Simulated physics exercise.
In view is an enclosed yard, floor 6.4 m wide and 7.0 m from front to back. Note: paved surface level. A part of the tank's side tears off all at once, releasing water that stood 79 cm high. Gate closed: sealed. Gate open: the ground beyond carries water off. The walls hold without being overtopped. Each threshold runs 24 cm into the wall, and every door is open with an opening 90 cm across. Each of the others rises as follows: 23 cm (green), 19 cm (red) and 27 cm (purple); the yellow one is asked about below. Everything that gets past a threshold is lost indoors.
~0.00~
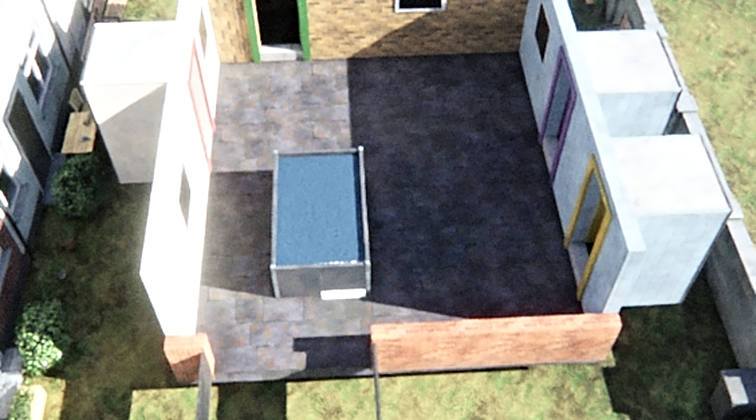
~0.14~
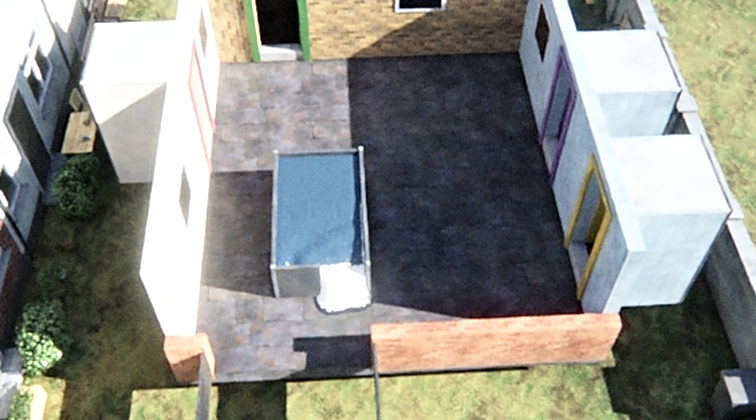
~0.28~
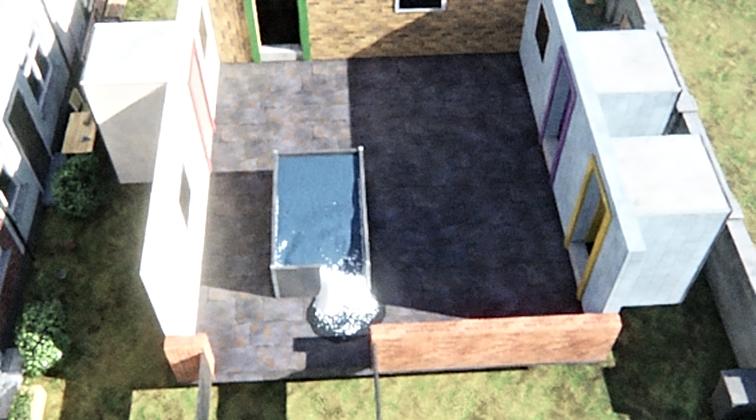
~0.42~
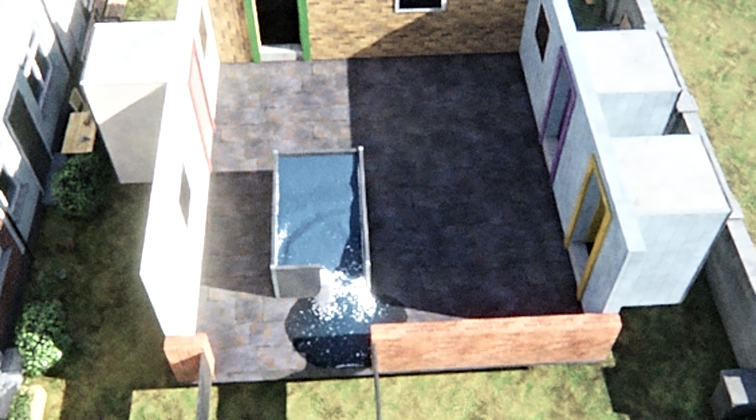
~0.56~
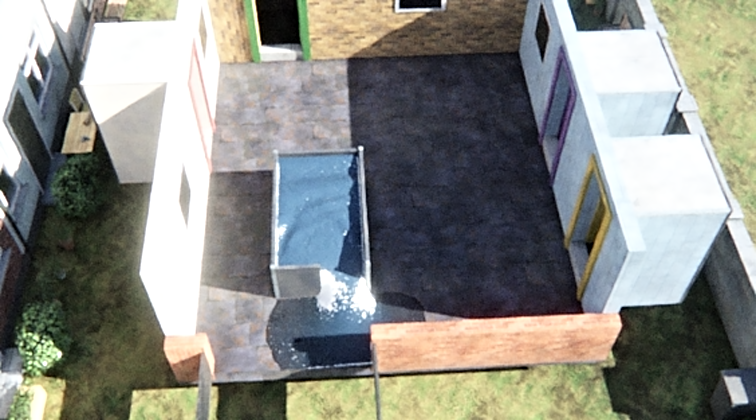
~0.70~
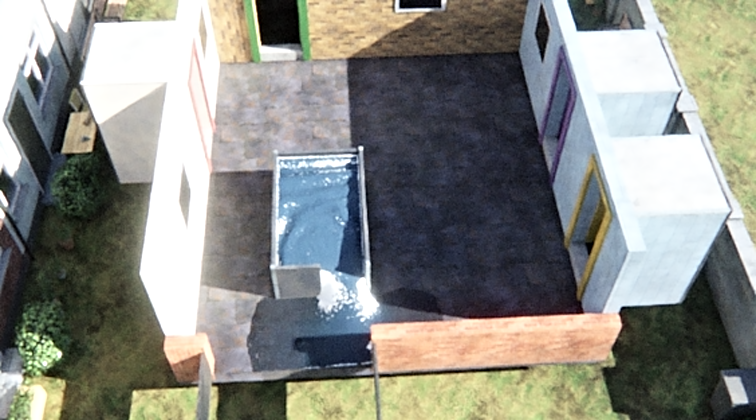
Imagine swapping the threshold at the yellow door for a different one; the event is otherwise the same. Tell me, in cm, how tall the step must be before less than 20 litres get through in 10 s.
It would have to be roughly 10 cm high.
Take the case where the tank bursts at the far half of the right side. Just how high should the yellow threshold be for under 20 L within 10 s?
The answer is some 14.5 cm.
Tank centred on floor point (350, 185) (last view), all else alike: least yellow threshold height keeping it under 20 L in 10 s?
About 13.0 cm.
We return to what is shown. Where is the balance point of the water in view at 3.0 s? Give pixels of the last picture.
Centre of mass: About (361, 254) px.
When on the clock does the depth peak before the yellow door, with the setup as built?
2.8 s.
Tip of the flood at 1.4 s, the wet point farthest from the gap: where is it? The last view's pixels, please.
The farthest wet point is roughly at (564, 341) in the last view.
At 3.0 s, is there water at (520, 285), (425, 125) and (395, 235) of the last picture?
Status: Submerged / clear / clear.
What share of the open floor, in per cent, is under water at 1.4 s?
10 %.
After 1.4 s water covers 10 % of the floor, deepest (38 cm) near (350, 304); it has not reached the yellow door.
After 3.0 s water covers 20 % of the floor, deepest (24 cm) near (374, 351); 16 cm at the yellow door, 0 litres in over its 25 cm threshold.
After 10.0 s water covers 60 % of the floor, deepest (8 cm) near (374, 351); 5 cm at the yellow door, 0 litres in over its 25 cm threshold.
At the yellow door as built, the water arrived by 2.1 s and peaked near 16 cm at 2.8 s.
Run again over the same 10 s with other heights there, 40 litres in over 8 cm, 15 litres over 11 cm. The limit of 20 litres is kept from about 10 cm up.
